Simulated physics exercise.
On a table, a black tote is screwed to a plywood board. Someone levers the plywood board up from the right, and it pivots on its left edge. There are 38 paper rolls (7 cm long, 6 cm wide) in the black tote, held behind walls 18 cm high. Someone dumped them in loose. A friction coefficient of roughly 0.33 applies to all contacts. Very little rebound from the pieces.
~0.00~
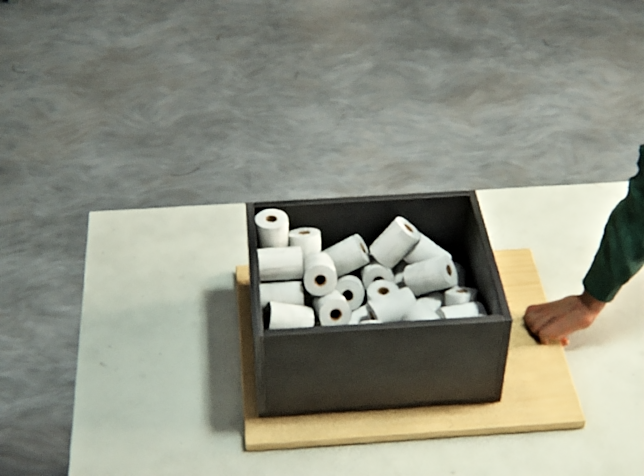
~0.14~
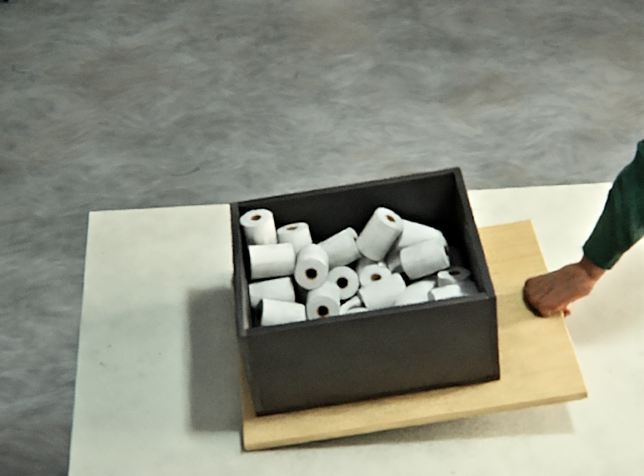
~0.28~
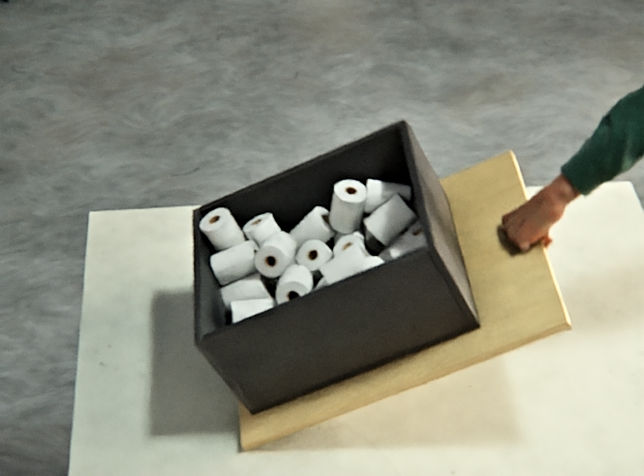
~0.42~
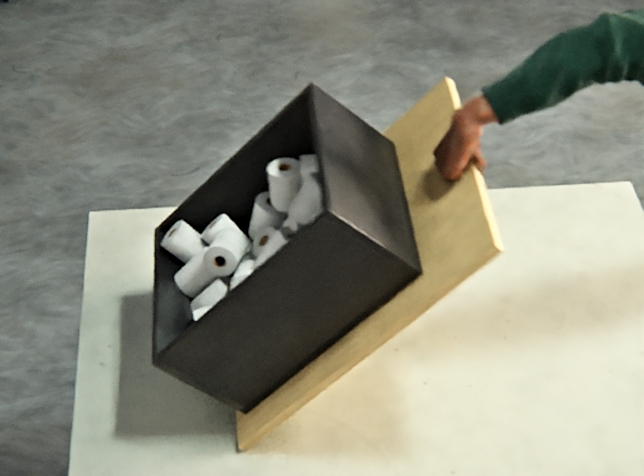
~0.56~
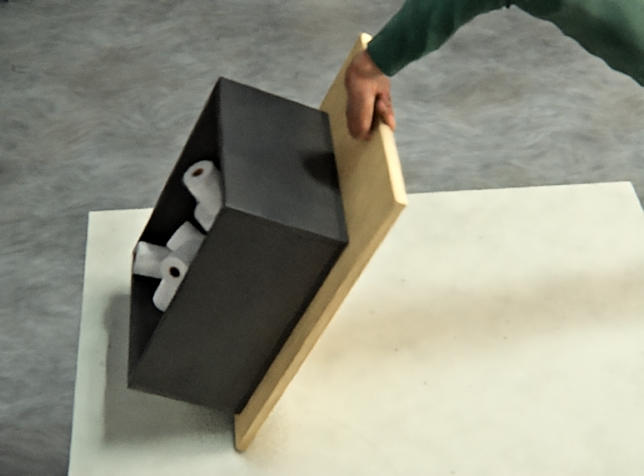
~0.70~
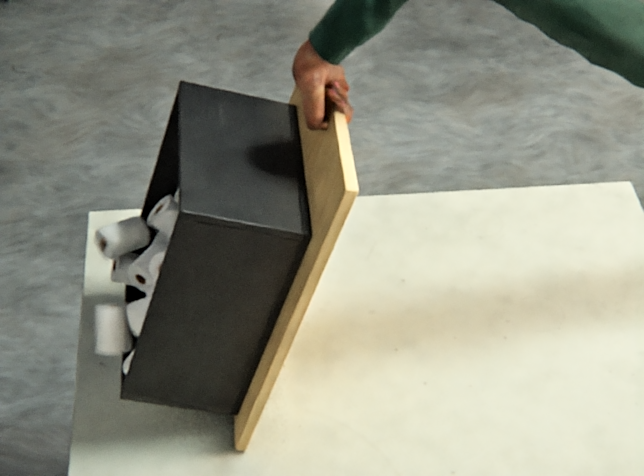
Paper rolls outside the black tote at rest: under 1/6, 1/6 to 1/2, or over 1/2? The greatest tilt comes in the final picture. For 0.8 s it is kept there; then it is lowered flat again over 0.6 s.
Spillage: Moderate, a sixth to half.
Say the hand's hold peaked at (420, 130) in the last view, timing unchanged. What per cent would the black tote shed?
Black tote: 10 %.
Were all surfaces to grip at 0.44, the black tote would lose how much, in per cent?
In that case the black tote sheds 30 per cent of its load.
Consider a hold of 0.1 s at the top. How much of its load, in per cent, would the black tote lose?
Black tote 30%.
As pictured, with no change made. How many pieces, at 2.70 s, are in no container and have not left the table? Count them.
The count is about 5.
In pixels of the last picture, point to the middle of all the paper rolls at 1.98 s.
(276, 321).
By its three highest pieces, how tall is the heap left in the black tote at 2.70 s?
Roughly 12 cm.
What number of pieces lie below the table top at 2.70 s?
At that time, the count is near 8.
After 1.02 s, tilt 72°; the black tote is down by 9 of 38.
After 1.42 s, tilt 72°; the black tote is down by 10 of 38.
After 1.98 s, tilt 7°; the black tote is down by 13 of 38.
When it is over (at 2.70 s), the black tote is down by 13 of 38. Asked share, 13 of 38, 34 per cent.
